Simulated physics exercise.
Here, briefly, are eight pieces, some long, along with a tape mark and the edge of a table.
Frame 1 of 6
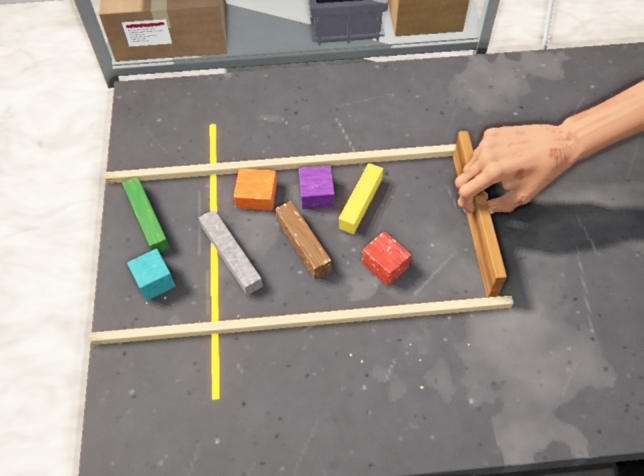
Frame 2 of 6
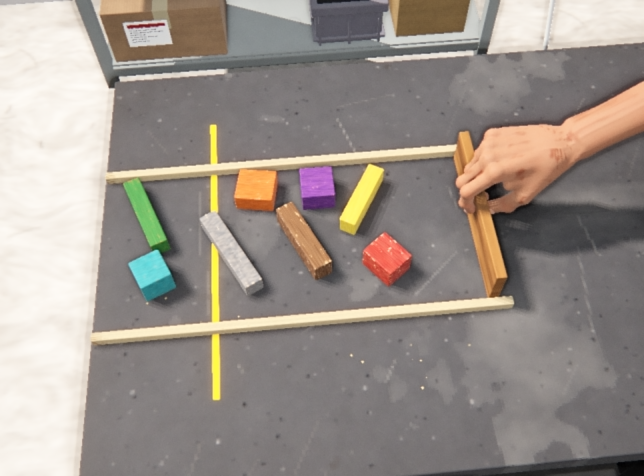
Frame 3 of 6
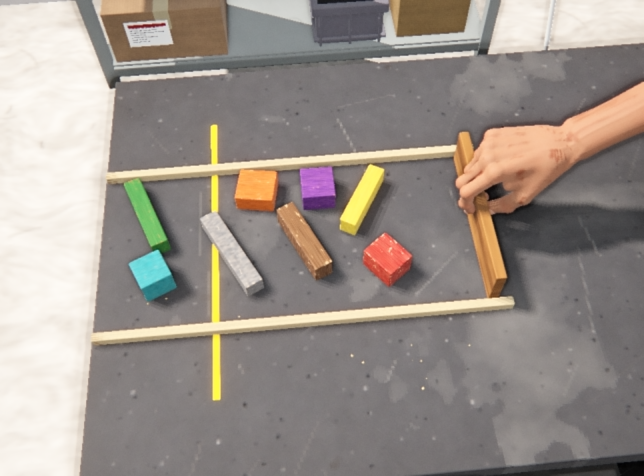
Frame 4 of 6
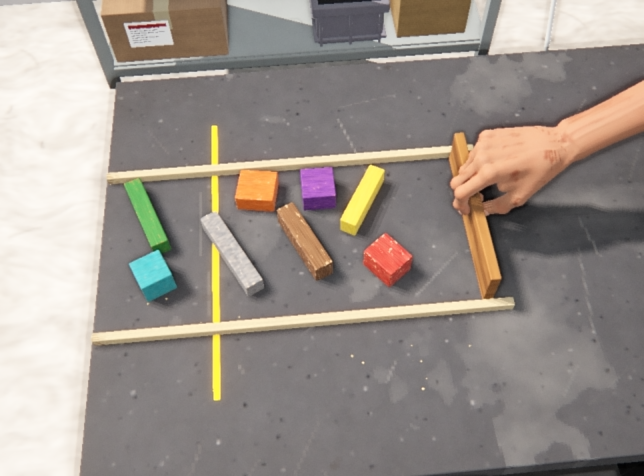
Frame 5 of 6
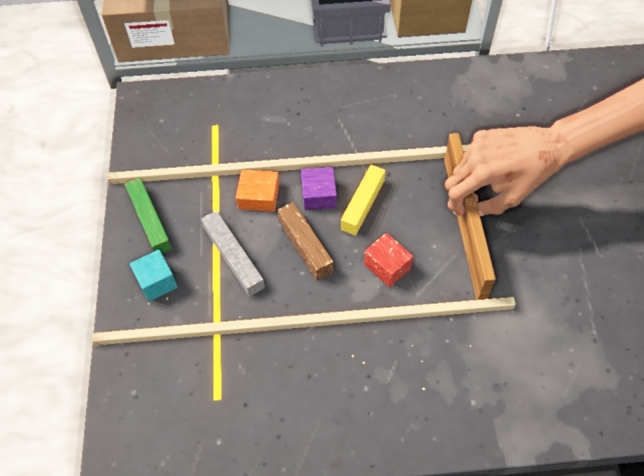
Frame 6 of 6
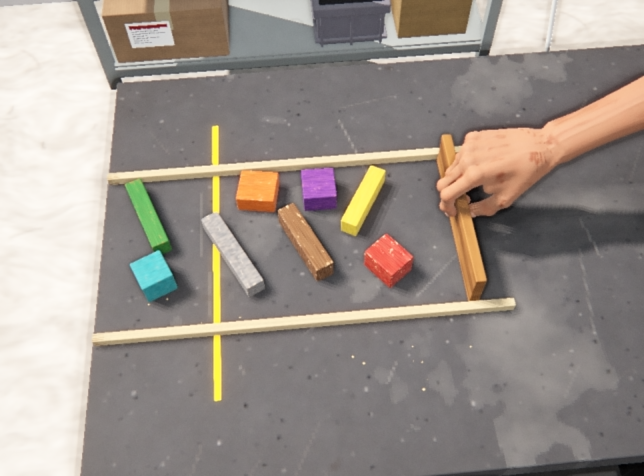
A hand slides a wooden board slightly left while the eight colored blocks stay still.
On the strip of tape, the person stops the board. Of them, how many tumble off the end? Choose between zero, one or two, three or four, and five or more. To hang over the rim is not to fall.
The count is zero.
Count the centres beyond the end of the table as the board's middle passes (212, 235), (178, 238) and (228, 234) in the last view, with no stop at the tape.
0; 2; 0.
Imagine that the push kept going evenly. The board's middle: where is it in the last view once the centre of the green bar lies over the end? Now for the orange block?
The middle is at (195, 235) when it's the green bar, and at (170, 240) when it's the orange block.
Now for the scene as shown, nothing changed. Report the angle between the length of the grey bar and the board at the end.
Roughly 0 degrees.
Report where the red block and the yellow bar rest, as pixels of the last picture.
Red block: About (200, 267); yellow bar: About (207, 214).
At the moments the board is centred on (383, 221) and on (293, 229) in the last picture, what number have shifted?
The first count is 2, and then it's 6.
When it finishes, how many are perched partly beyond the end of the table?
The number would be 1.
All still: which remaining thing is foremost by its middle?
The green bar is the one.
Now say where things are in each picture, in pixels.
The first picture shows green bar (146, 215); turquoise block (152, 275); grey bar (230, 252); board (477, 212); tape (214, 245).
The second picture shows turquoise block (153, 275); orange block (257, 190).
The third picture shows grey bar (231, 252); red block (387, 260).
The fourth picture shows green bar (147, 216); board (473, 213).
The fifth picture shows turquoise block (154, 276); purple block (319, 189).
The sixth picture shows green bar (148, 217); turquoise block (154, 276); grey bar (232, 253); board (459, 215); tape (216, 247).
A little later, none off yet; green bar at rest near (148, 217); turquoise block at rest near (154, 276); grey bar at rest near (232, 253).
Next, none off yet; green bar at rest near (148, 217); turquoise block at rest near (154, 276); grey bar moving near (222, 257).
When it is over, the number that fall off is zero.
